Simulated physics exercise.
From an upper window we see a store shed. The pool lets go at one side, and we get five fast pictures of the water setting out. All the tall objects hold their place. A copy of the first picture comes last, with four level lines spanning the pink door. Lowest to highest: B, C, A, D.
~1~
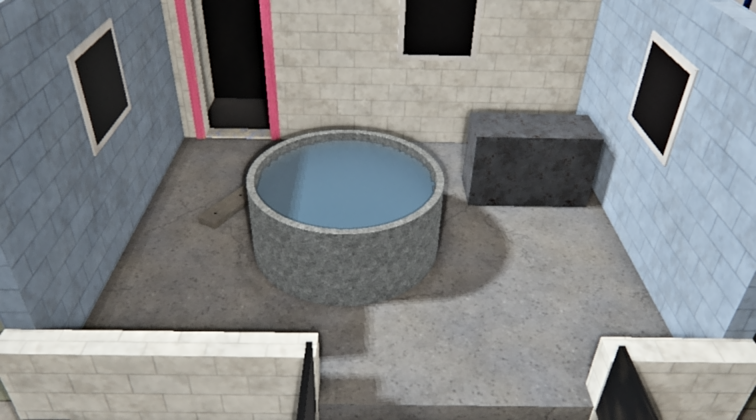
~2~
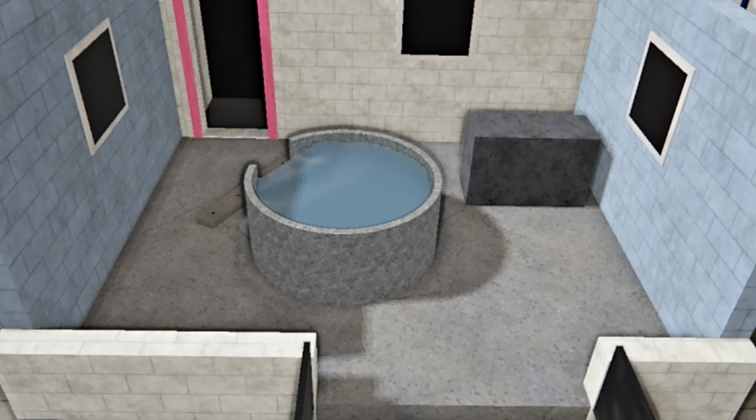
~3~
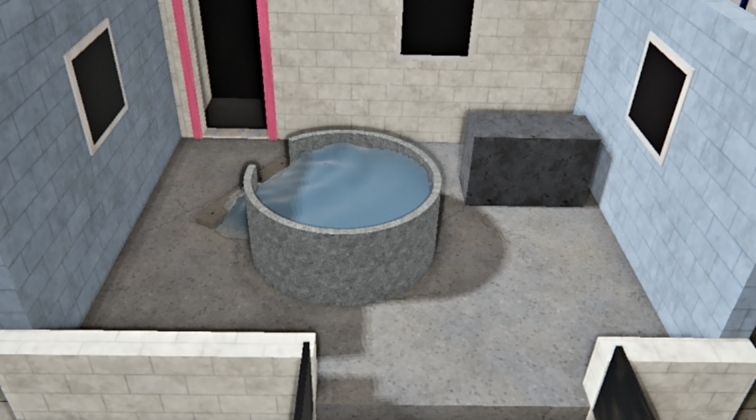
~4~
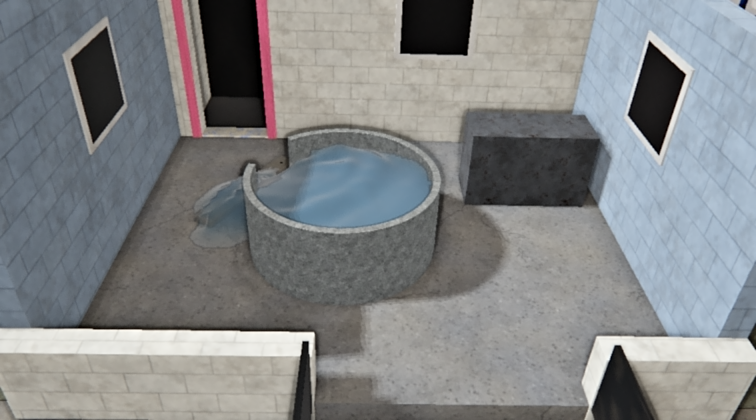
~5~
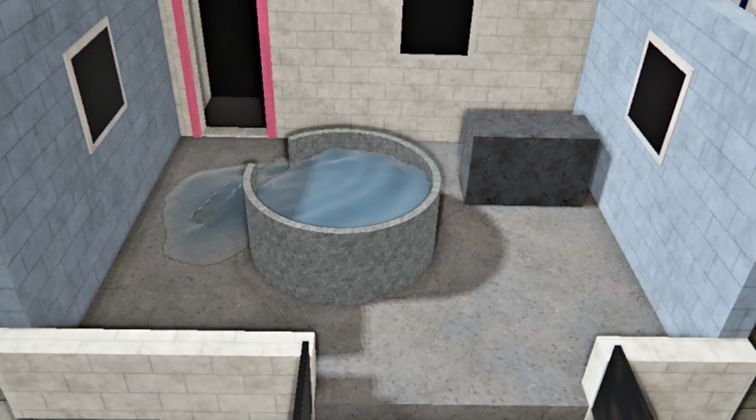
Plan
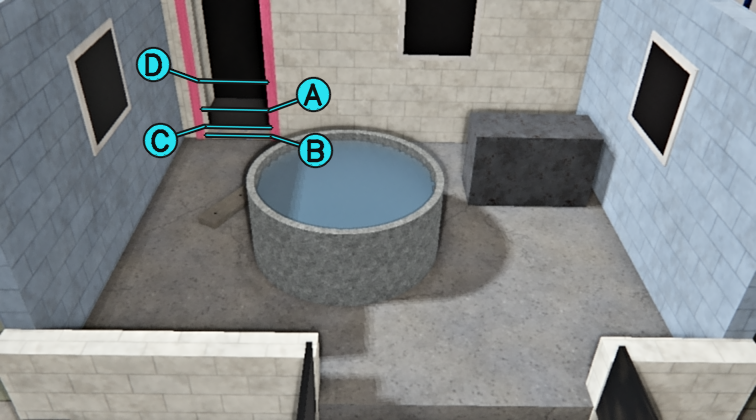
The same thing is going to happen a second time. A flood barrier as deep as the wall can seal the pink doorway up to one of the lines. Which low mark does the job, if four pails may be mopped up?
I would pick line A.
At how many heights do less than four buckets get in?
Two of the four.
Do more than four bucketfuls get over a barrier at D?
No, that is safe.
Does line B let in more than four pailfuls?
Yes, it does.
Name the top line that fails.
Line C.
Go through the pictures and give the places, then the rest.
In the first frame, water in the pool at rest, its middle at (346, 182); foot of the pink doorway at (239, 138); open gate at (461, 331).
In the second frame, water covers 1 % of the ground, its front hidden from here.
In the third frame, 3 % of the ground under water, visible out to (236, 198).
In the fourth frame, 6 % of the ground under water, visible out to (221, 185).
In the fifth frame, 11 % of the ground under water, visible out to (196, 174).
In cyan, A at (235, 109); B at (238, 135); C at (237, 126); D at (232, 81); from the bottom up B, C, A, D.
Choosing A, a splash gets over, under a bucket.
Choosing B, dozens of bucketfuls pour in.
Choosing C, about 11 bucketfuls get in.
Choosing D, nothing gets over.
